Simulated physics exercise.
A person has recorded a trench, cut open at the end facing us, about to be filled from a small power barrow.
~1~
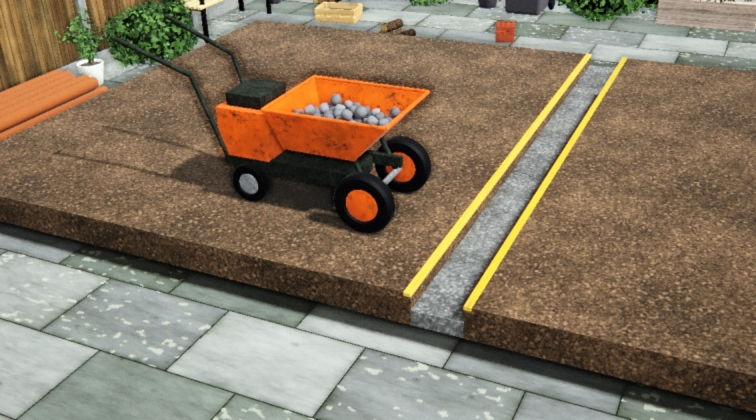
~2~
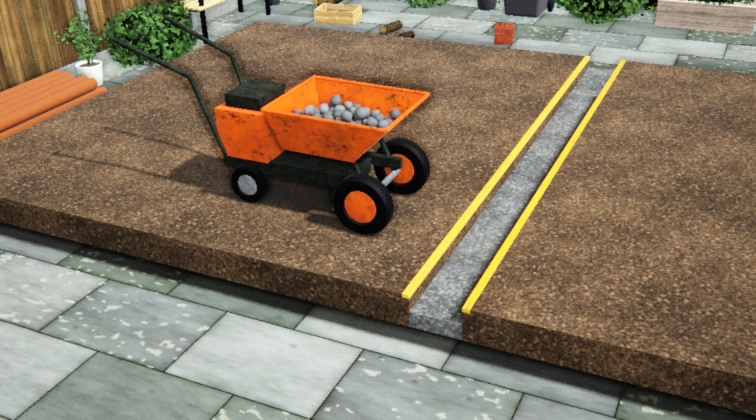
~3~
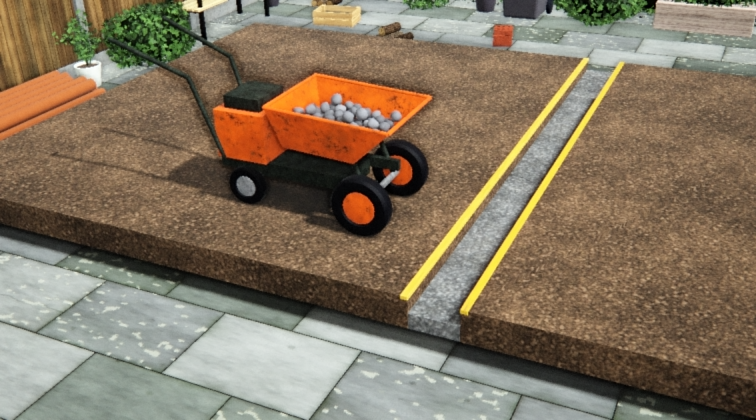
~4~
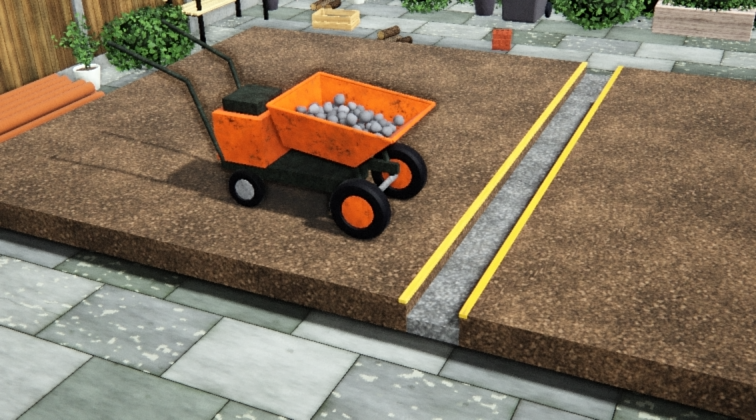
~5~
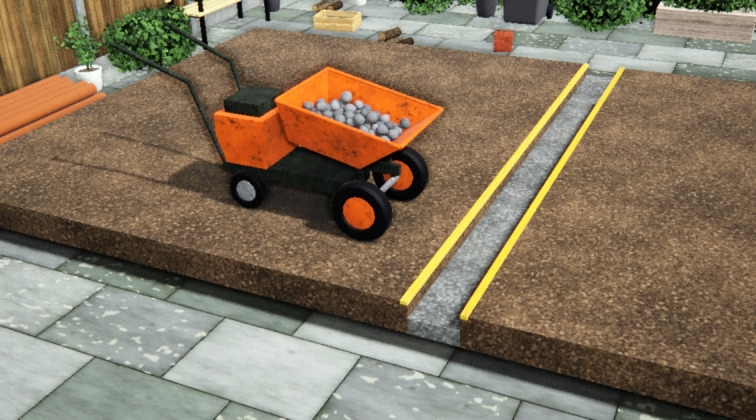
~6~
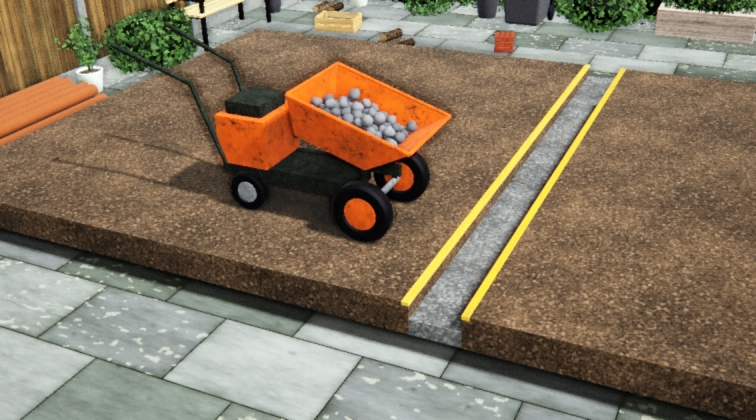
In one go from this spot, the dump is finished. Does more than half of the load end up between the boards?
Most of the load will go into the trench.
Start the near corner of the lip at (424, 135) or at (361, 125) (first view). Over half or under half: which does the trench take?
A minority, then the bulk.
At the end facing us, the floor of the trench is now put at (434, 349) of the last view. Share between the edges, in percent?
Some 100 per cent.
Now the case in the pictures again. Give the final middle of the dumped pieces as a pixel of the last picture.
At about (489, 246), give or take.
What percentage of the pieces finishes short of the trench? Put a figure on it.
Share: Near 0 %.
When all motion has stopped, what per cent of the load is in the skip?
I'd say close to 0 percent.
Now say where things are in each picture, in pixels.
Lip of the skip (385, 129), level; top of the load (328, 120), round cobbles; first edge of the trench (427, 266); far edge (485, 279), the trench over half as wide as the skip, and shallow for its width, in the first frame.
Lip of the skip (386, 131), level; top of the load (328, 121), in the second frame.
Lip of the skip (388, 135), tipped barely; top of the load (317, 118), in the third frame.
Lip of the skip (392, 141), tipped a little; top of the load (320, 118), in the fourth frame.
Lip of the skip (400, 148), tipped a little; top of the load (327, 116), in the fifth frame.
Lip of the skip (409, 155), tipped clearly; top of the load (335, 113); first edge of the trench (425, 275); far edge (483, 288), in the sixth frame.
Just after the last frame, skip tipped steeply; every one in the skip.
A moment on, skip tipped steeply; roughly two thirds in the skip; roughly a third in or heaped over the trench; just a few falling.
Further on, skip tipped right over; the larger part in or heaped over the trench; about a tenth beyond it.
When it is over, skip tipped right over; the larger part in or heaped over the trench; about a tenth beyond it.
